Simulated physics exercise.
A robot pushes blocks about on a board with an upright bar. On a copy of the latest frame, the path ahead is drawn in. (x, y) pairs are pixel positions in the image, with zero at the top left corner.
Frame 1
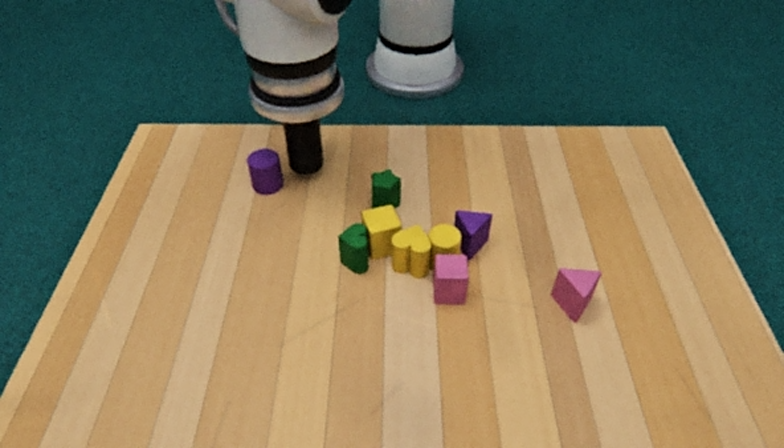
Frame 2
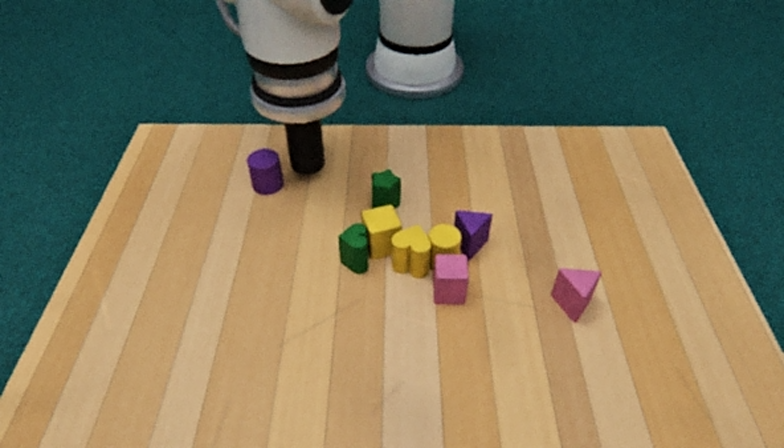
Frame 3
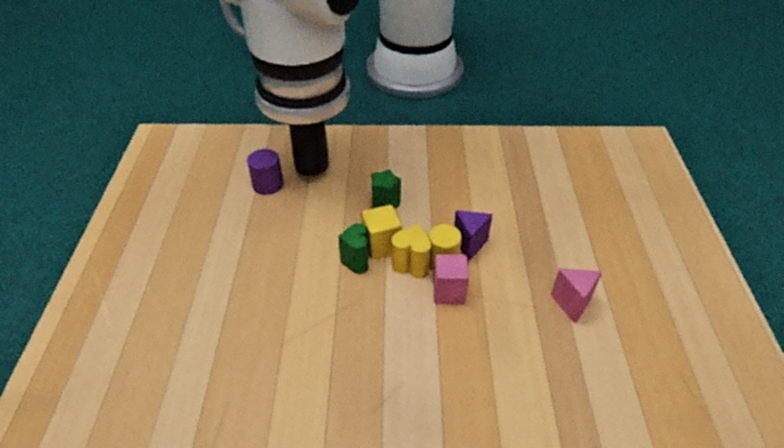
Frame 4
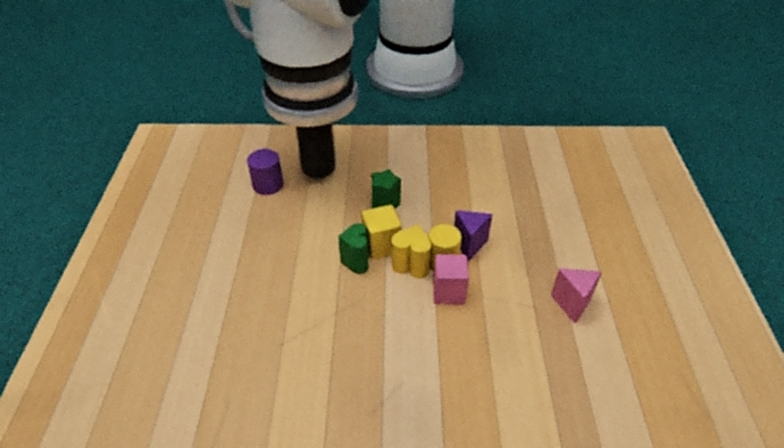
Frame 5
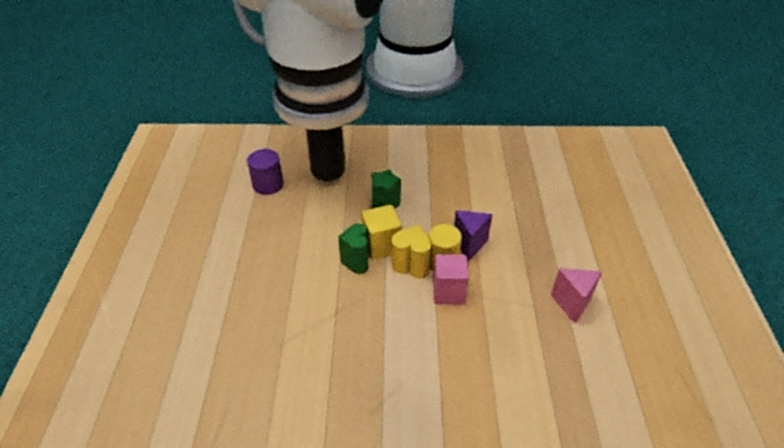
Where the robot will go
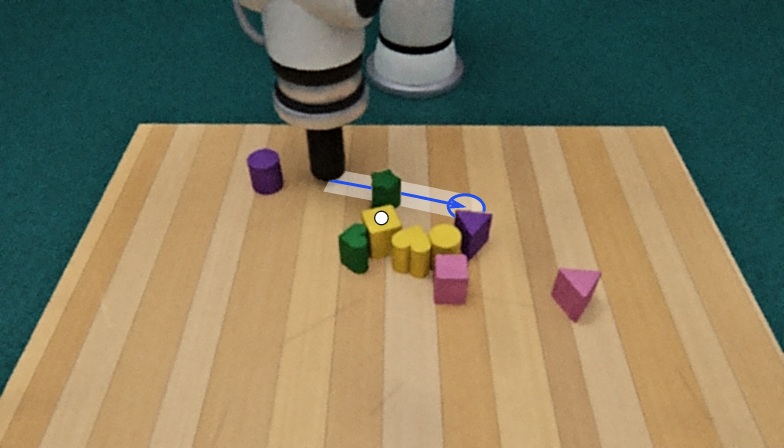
Robot arm with a black upright bar moving slightly right past a purple cylinder, while the colored blocks on the wooden board stay still.
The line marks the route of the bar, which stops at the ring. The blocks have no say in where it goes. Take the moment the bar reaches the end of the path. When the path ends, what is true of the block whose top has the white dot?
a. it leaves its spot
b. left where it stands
b - left where it stands.
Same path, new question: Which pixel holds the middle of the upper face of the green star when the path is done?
My estimate: (400, 188).
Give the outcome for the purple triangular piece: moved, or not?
If the bar follows that path, the purple triangular piece stays in its place.
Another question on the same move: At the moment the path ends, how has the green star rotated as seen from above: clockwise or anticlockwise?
Verdict: Clockwise.
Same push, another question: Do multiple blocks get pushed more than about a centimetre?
No, I don't think so.
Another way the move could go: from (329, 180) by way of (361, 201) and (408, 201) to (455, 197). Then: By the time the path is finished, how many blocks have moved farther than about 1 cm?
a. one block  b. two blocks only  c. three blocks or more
Correct choice: A.
The line goes from (329, 180) directly to (466, 207); the dot is on the yellow square piece.
What follows on the original path. One third of the way, bar at (374, 179); green star at (388, 180).
Two thirds of the way, bar at (421, 188); green star at (400, 188), turned 45° clockwise.
At the end, bar at (467, 197); yellow square piece unmoved; green star at (400, 188), turned 45° clockwise; purple triangular piece unmoved.
